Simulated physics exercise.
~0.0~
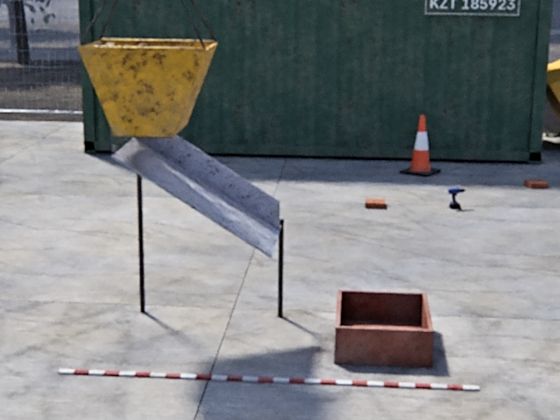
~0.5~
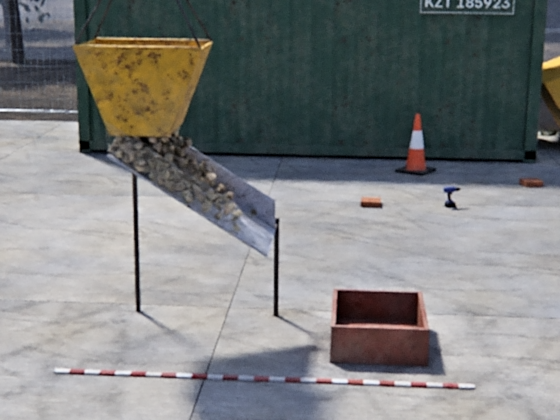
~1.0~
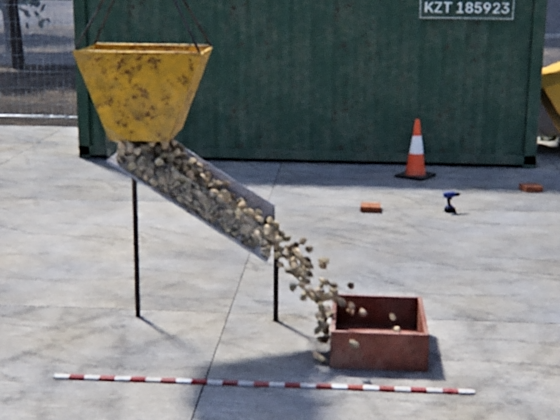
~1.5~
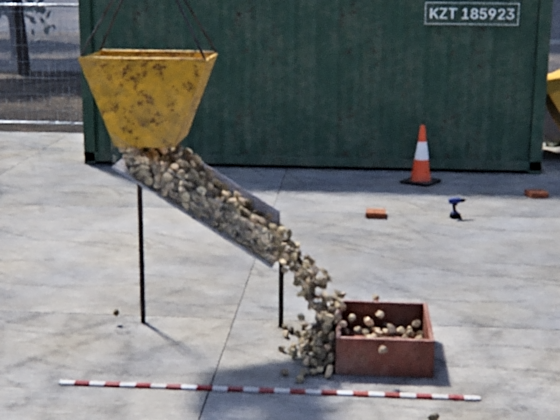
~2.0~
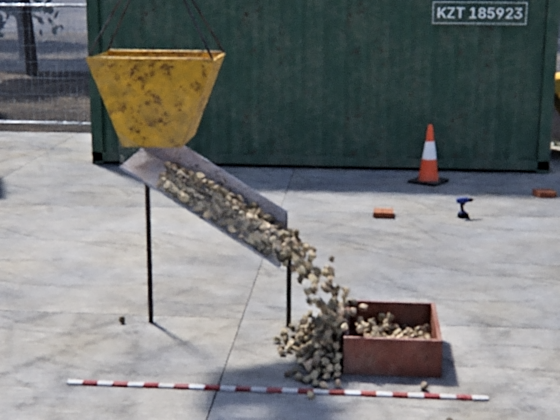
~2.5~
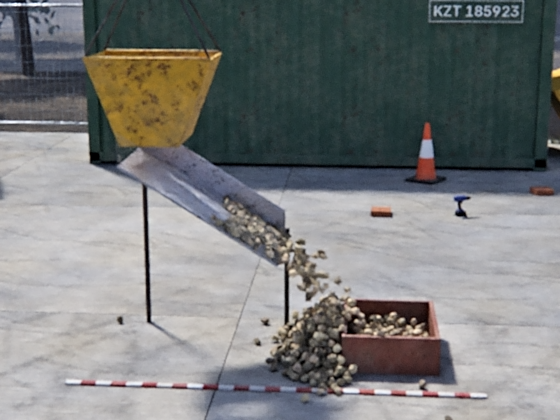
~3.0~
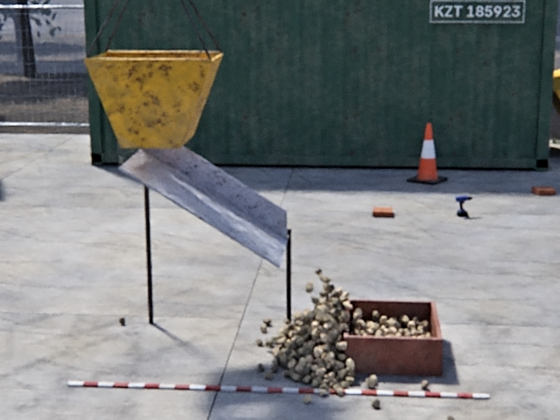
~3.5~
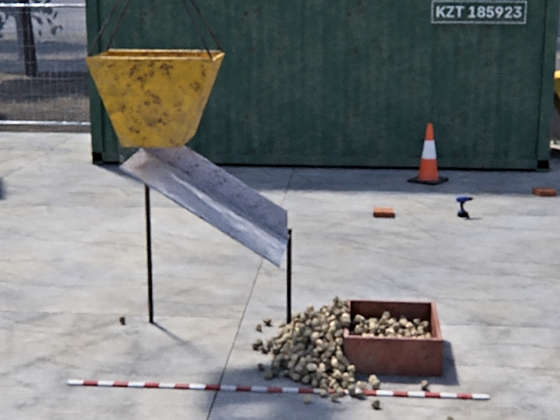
Stones drop from the bottom of a yellow skip that hangs over a sloping steel chute in a paved yard, with a green container behind. They slide down the chute to the right and pour off its lower end towards a reddish open bin. Some land inside, but many fall short and heap up against the bin's left side. The skip empties, the stream on the steel thins, and the last stones tumble onto the pile. At the end the chute is bare, most stones lie left of the bin, and a smaller share rests inside it.
